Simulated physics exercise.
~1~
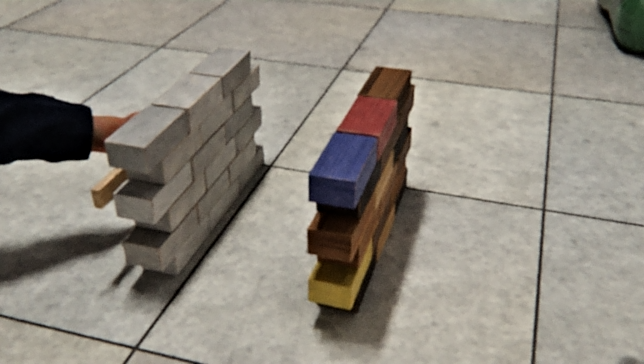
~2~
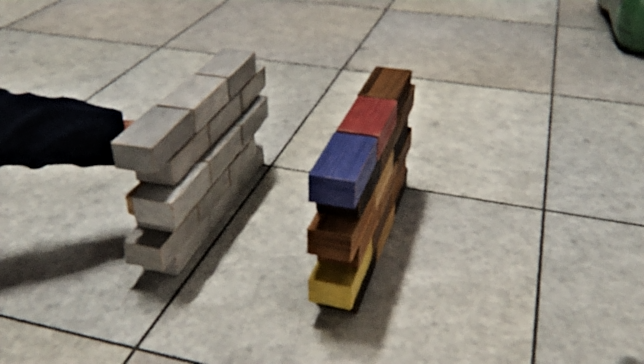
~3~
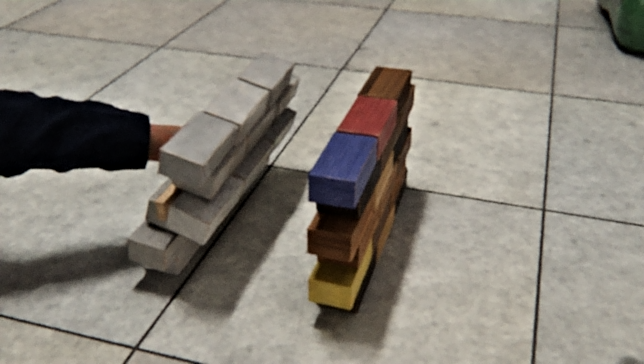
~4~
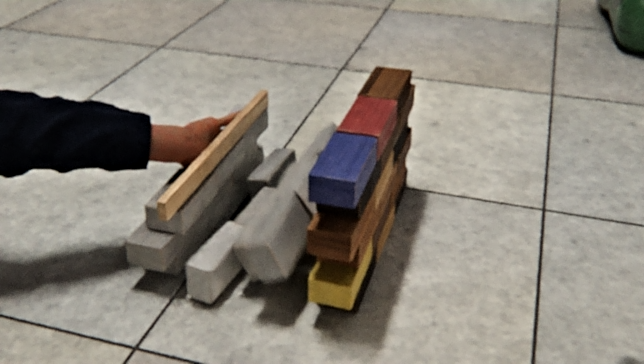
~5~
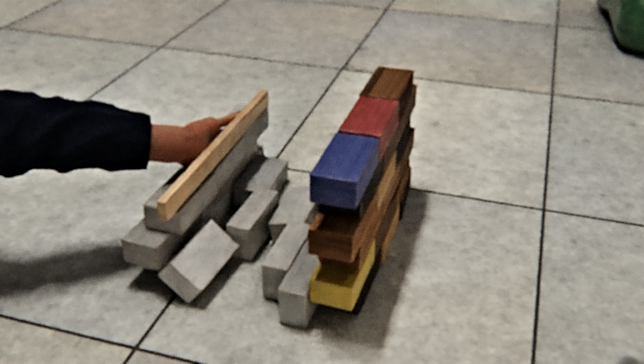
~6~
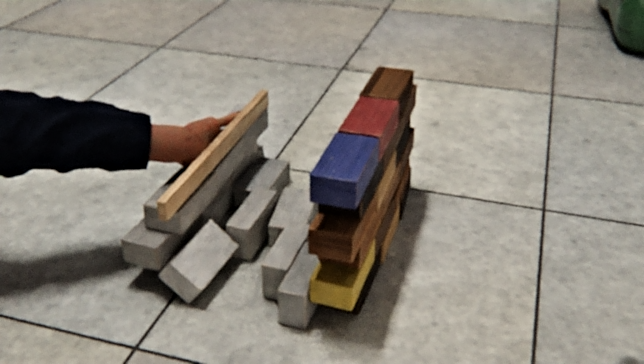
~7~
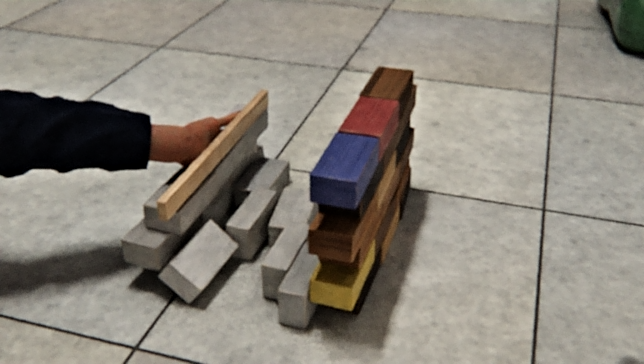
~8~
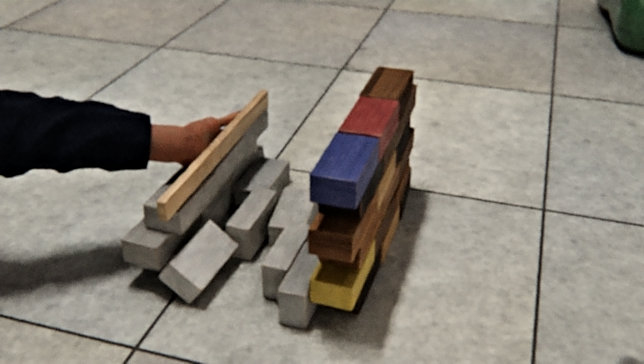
A pale block wall crumbles as a hand pushes it rightward, while the colorful wall stays standing.
